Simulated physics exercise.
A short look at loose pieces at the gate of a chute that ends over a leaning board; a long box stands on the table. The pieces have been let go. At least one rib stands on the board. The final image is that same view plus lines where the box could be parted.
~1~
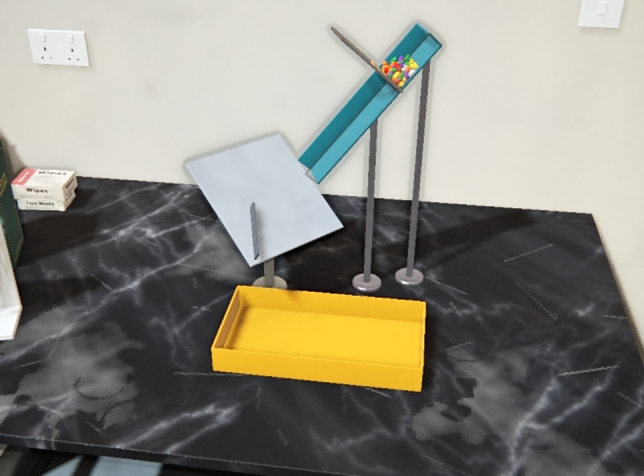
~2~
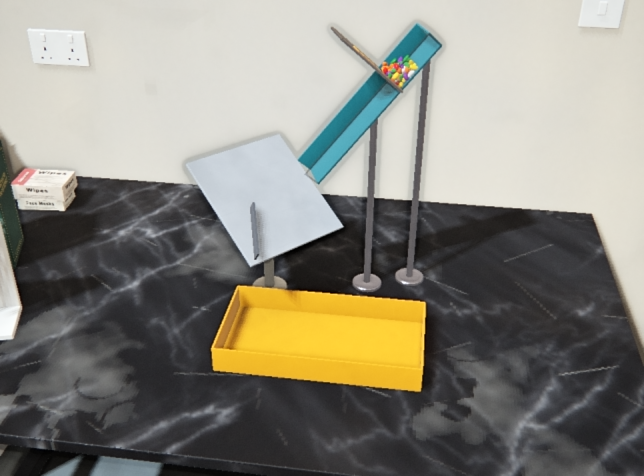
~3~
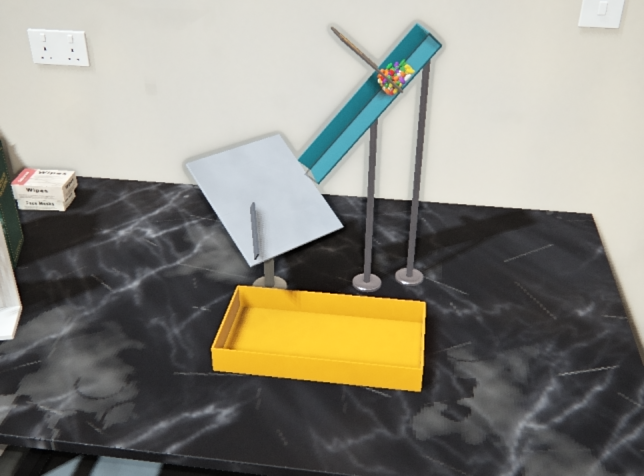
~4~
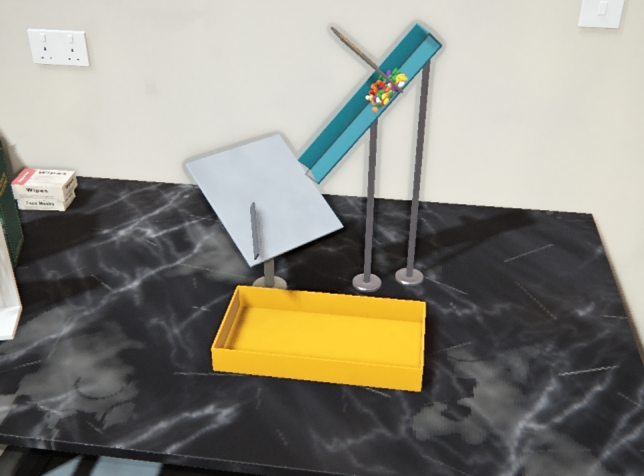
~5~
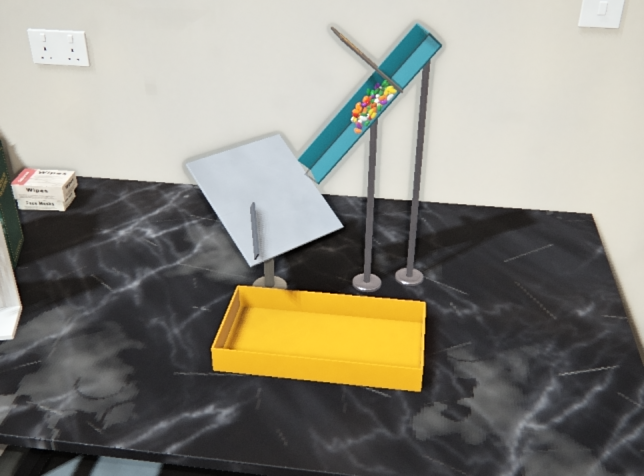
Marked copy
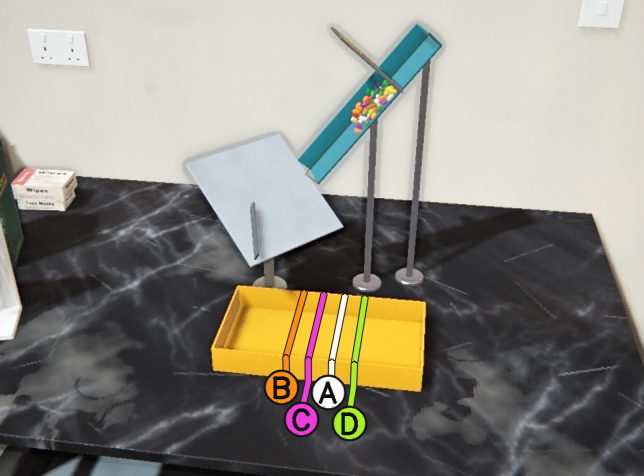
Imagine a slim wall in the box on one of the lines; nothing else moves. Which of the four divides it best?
Take B.
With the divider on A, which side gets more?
Left.
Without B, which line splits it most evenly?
The answer is C.
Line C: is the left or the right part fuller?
More lands on the left.
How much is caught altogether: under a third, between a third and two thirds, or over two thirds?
It is over two thirds.
On the marked copy, line A crosses the front rim at (331, 360); line B crosses the front rim at (286, 356); line C crosses the front rim at (308, 358); line D crosses the front rim at (354, 363).
With A, of what is caught, almost all on the left of the divider, just a few on the right.
With B, of what is caught, roughly half on the left of the divider, roughly half on the right.
With C, of what is caught, the larger part on the left of the divider, roughly a quarter on the right.
With D, of what is caught, every piece on the left of the divider, not one piece on the right.
